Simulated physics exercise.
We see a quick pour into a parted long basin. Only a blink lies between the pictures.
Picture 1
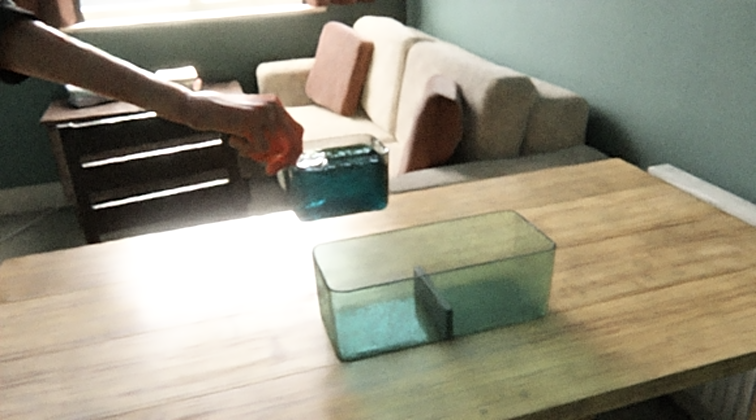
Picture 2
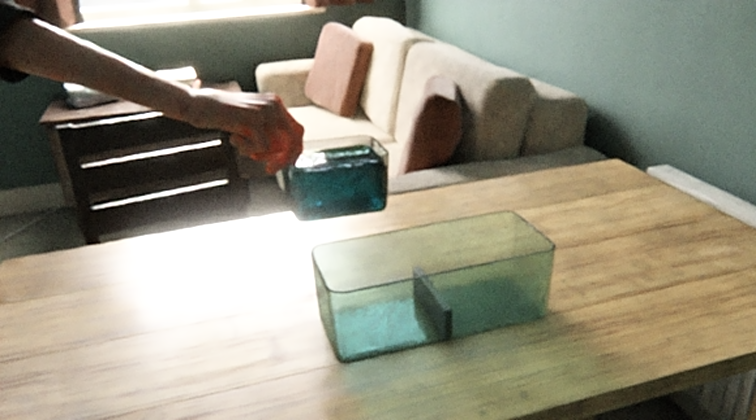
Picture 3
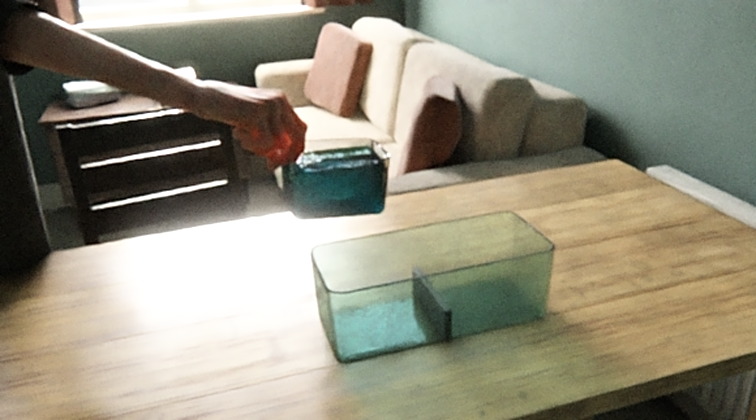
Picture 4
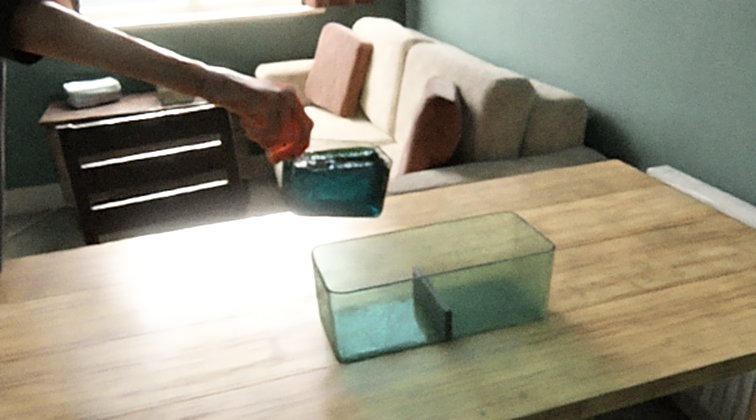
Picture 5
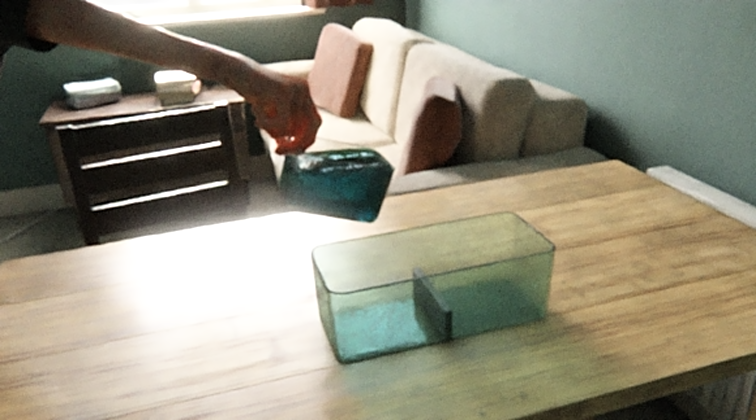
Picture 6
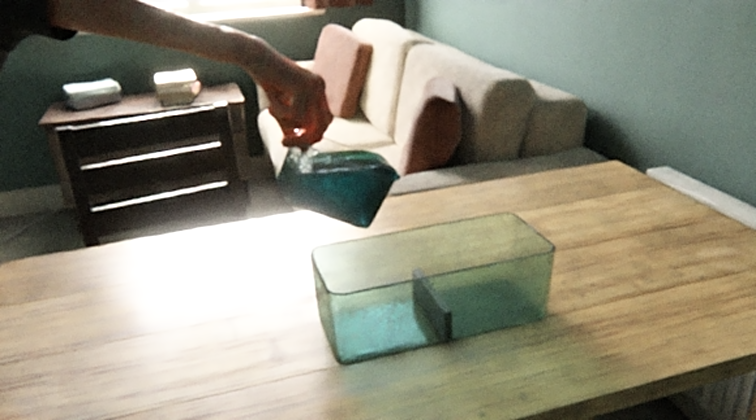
A hand tilts a small container of blue-green liquid rightward above a divided clear basin.
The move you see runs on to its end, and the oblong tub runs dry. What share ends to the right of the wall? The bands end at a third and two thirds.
In the end from a third to two thirds is right of the wall.
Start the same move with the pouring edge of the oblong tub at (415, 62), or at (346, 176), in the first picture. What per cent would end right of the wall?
About 90 and 5 per cent.
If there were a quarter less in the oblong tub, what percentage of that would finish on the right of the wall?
Some 30 per cent.
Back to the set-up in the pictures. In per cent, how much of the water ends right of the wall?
It comes to 55 per cent or so.
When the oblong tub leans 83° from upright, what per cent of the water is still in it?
Some 35 per cent.
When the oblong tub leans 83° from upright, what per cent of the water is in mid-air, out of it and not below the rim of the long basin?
Roughly 35 in a hundred.
A moment on, the oblong tub is tipped on its side and 37 per cent is still to pour, 6 is left of the wall and 21 right of it.
Next, the oblong tub is tipped on its side and 10 per cent is still to pour, 28 is left of the wall and 55 right of it.
Then the oblong tub is tipped on its side and 2 per cent is still to pour, 39 is left of the wall and 55 right of it.
Later the oblong tub is tipped on its side and 0 per cent is still to pour, 42 is left of the wall and 55 right of it.
Finally, 43 per cent lies left of the wall, 56 right of it and 1 outside.
